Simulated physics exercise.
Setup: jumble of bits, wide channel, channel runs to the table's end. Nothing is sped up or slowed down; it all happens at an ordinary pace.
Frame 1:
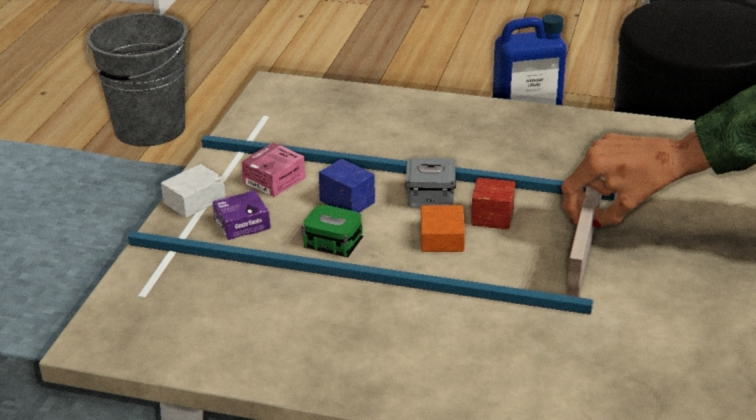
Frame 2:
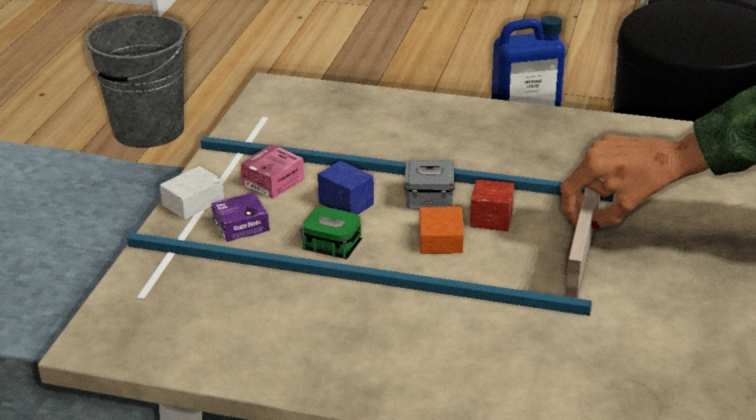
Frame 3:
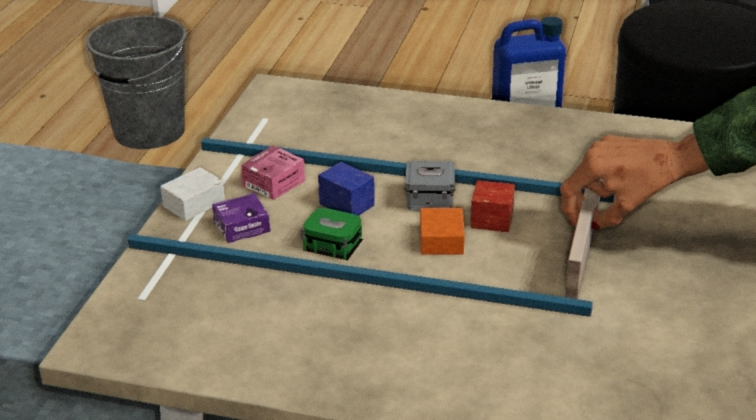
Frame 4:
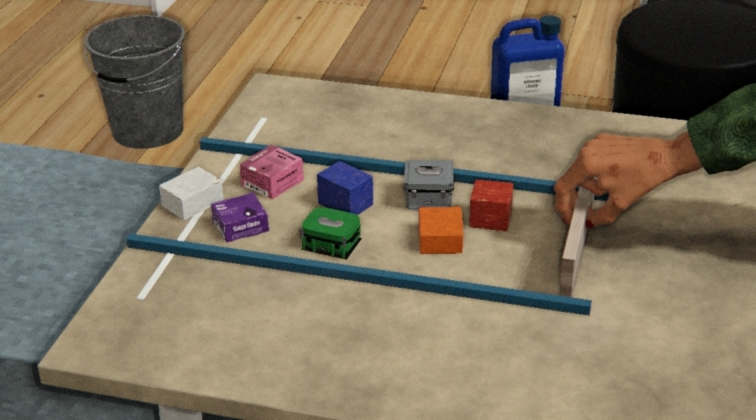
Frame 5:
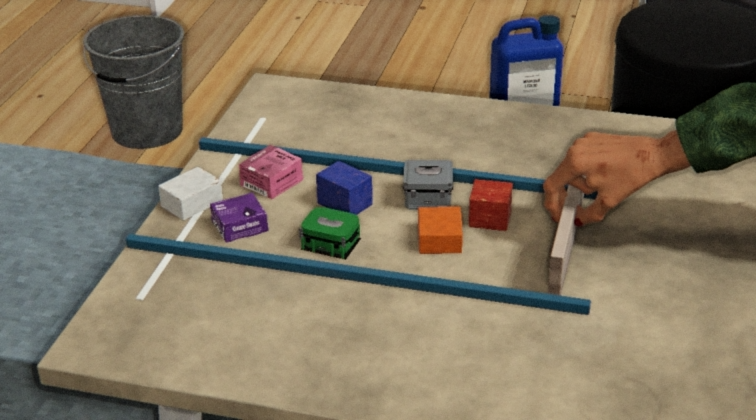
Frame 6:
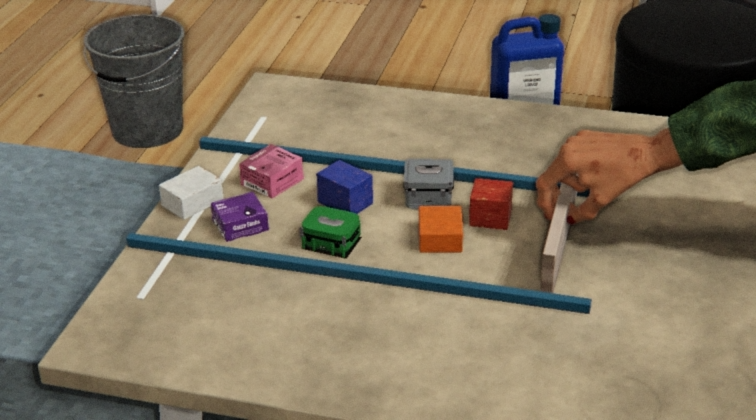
A hand slides an upright board slowly left toward the scattered coloured boxes and blocks.
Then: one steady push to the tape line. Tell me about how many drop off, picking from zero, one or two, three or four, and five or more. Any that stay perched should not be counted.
The answer is five or more.
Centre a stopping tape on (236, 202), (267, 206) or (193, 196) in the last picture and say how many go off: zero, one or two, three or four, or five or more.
One to two; no fall at all; more than four.
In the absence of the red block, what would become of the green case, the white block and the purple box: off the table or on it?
The green case keeps its place, the white block ends up down and the purple box ends up down.
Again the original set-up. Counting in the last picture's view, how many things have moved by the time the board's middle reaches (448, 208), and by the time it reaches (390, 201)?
Tally: 3; 5.
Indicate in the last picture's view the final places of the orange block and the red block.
About (173, 195), and about (202, 166).
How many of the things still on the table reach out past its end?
1.
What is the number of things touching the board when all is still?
Number in contact with it: 2.
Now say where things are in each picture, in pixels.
In the first frame, white block (193, 191); purple box (242, 215); pink box (273, 170); board (586, 227); tape (211, 197).
In the second frame, purple box (241, 217); red block (492, 205).
In the third frame, pink box (273, 172); green case (333, 234).
In the fourth frame, white block (192, 193); grey case (429, 185).
In the fifth frame, purple box (239, 217); board (568, 225).
In the sixth frame, white block (191, 192); purple box (240, 216); pink box (271, 171); board (561, 223); tape (209, 198).
A little later, none off yet; white block at rest near (191, 192); purple box at rest near (240, 216); pink box at rest near (271, 171).
Next, none off yet; white block at rest near (191, 192); purple box shifted a little near (229, 208); pink box shifted about its own width near (224, 163).
When it is over, the number that fall off is five or more; down, grey case, green case, blue block, pink box, purple box and white block.
